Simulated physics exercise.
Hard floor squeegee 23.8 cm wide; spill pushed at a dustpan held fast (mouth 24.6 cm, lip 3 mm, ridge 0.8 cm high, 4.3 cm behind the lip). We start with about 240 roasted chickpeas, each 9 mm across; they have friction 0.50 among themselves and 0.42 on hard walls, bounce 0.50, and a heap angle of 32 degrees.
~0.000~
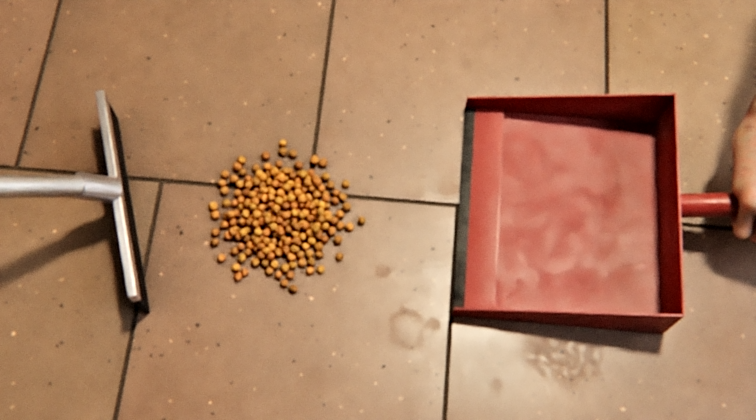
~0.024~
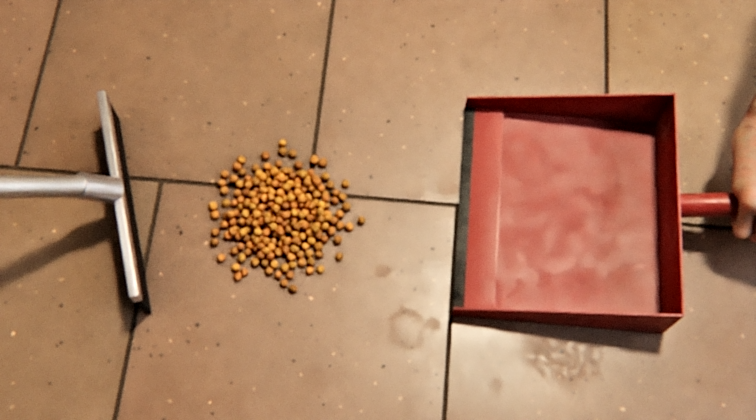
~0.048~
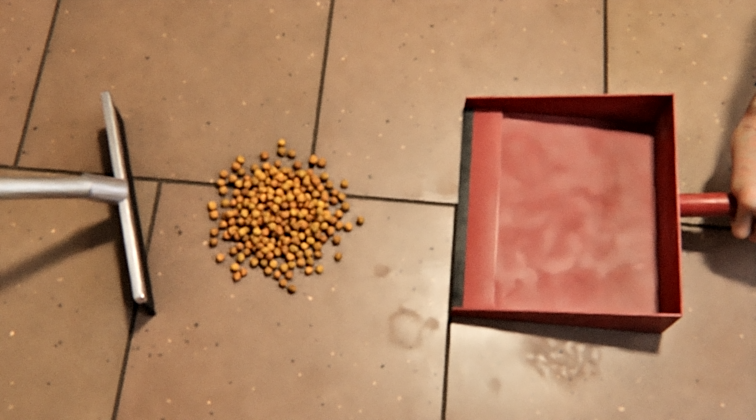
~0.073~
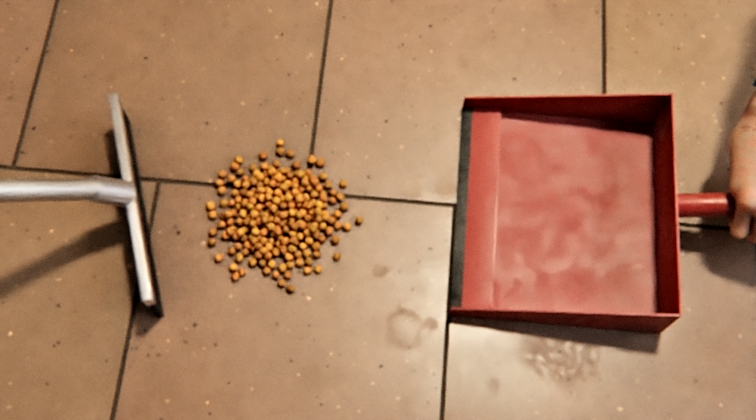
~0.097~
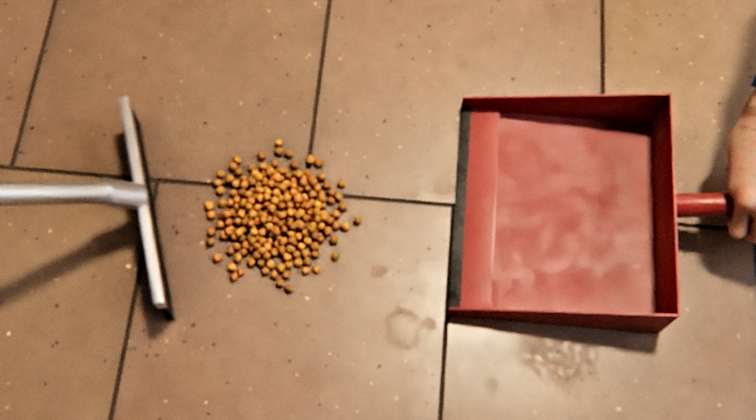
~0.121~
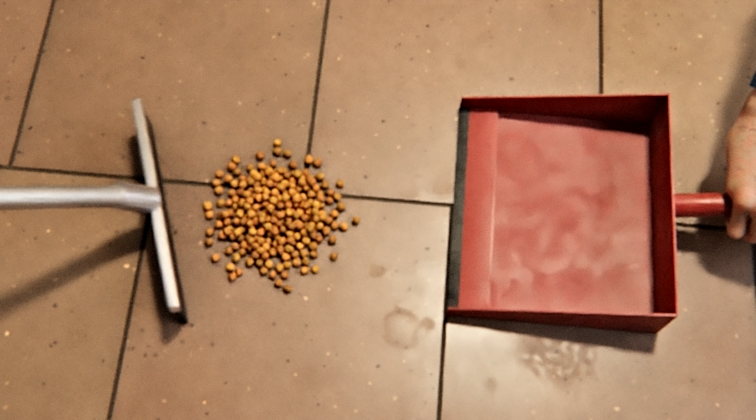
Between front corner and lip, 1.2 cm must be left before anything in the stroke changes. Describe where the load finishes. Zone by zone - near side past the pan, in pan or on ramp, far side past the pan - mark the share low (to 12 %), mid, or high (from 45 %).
Near side low; pan low; far side low.
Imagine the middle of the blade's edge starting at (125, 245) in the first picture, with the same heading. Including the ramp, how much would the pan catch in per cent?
Something close to 5 percent.
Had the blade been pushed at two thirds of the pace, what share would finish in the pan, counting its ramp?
I'd guess it lands at about 5 per cent.
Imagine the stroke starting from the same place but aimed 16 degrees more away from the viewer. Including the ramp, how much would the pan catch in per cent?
I'd put it at close to 25 percent.
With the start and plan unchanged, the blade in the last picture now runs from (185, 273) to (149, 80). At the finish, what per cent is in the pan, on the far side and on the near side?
The pan gets 20, the far side 25 and the near side 0.
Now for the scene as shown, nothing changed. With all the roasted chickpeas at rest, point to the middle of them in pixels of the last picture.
Centre at rest, approx.: (425, 215) px.
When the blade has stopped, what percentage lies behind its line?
Estimate: Near 10 %.
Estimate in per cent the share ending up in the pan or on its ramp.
Result: Roughly 5 %.
After 0.32 s, middle of the blade 18 cm from the lip; 0 % over the lip, far side 0 %, near side 0 %.
After 0.45 s, middle of the blade 9 cm from the lip; 0 % over the lip, far side 0 %, near side 5 %.
After 0.71 s, middle of the blade 5 cm from the lip; 5 % over the lip, far side 0 %, near side 5 %.
By 1.0 s all is still; near side 5 %, pan 5 %, far side 0 %, in front of the lip or behind the blade 90 %.
